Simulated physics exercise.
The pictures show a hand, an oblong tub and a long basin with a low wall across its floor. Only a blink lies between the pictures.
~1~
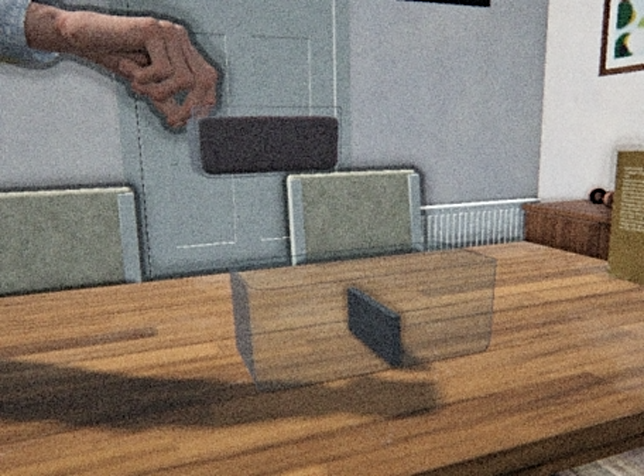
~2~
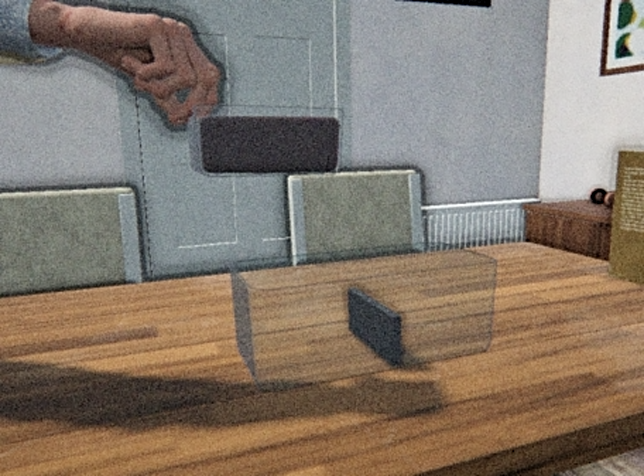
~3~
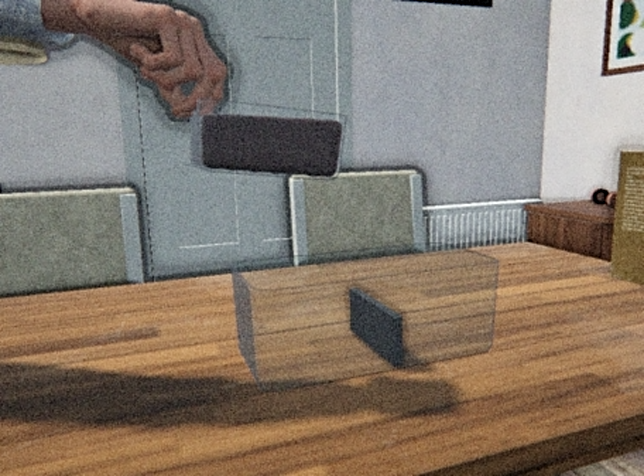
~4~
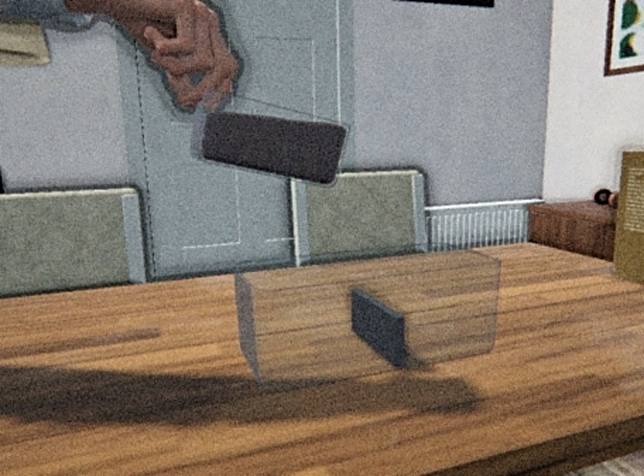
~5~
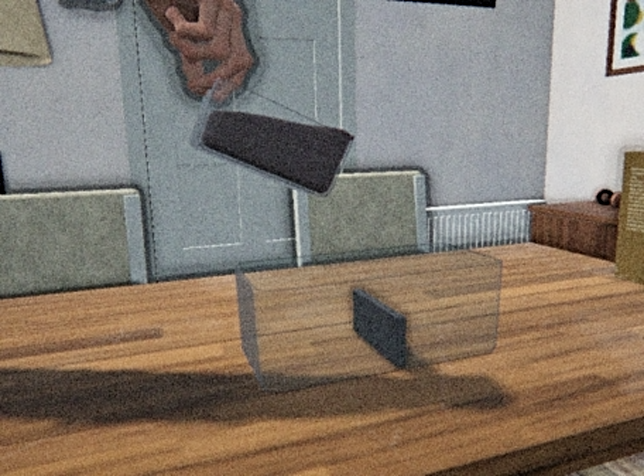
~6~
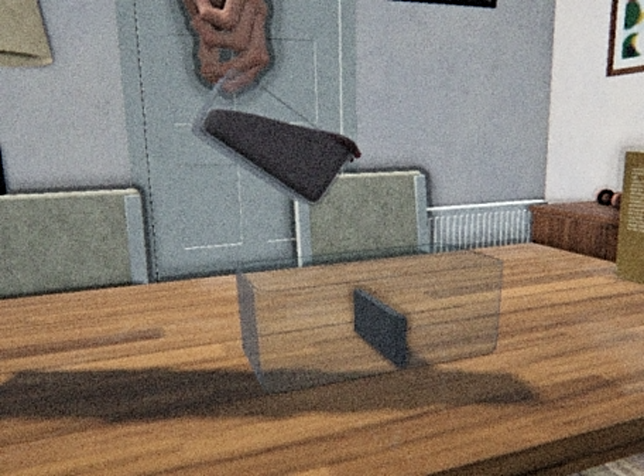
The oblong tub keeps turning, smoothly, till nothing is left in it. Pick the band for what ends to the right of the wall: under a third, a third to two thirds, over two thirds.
It comes to between a third and two thirds.
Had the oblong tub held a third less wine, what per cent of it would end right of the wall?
About 20 per cent.
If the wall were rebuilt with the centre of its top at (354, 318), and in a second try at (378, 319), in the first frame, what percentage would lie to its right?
Roughly 60 per cent, and 35 per cent.
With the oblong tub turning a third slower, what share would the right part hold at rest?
It comes to 55 per cent or so.
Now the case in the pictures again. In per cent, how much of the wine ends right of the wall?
It comes to 40 per cent or so.
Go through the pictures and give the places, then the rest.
Tilt 0°; pouring edge (328, 112); surface from (192, 121) to (325, 120); the long basin's rim runs from (239, 277) to (467, 252); the wall's top is at (372, 302), in the first frame.
Tilt 2°; pouring edge (329, 114); surface from (193, 120) to (326, 121), in the second frame.
Tilt 6°; pouring edge (332, 120); surface from (196, 118) to (329, 124), in the third frame.
Tilt 14°; pouring edge (336, 130); surface from (201, 116) to (333, 127), in the fourth frame.
Tilt 24°; pouring edge (338, 143); surface from (202, 116) to (338, 137); 2 per cent is over the edge, in the fifth frame.
Tilt 36°; pouring edge (337, 158); surface from (201, 114) to (323, 141); 8 per cent is over the edge, in the sixth frame.
A moment on, the oblong tub is tipped on its side and 14 per cent is still to pour, 9 is left of the wall and 27 right of it.
Next, the oblong tub is tipped right over and 3 per cent is still to pour, 41 is left of the wall and 39 right of it.
Then the oblong tub is tipped right over and 0 per cent is still to pour, 47 is left of the wall and 39 right of it.
Later the oblong tub is tipped right over and 0 per cent is still to pour, 50 is left of the wall and 40 right of it.
Finally, 50 per cent lies left of the wall, 40 right of it and 10 outside.
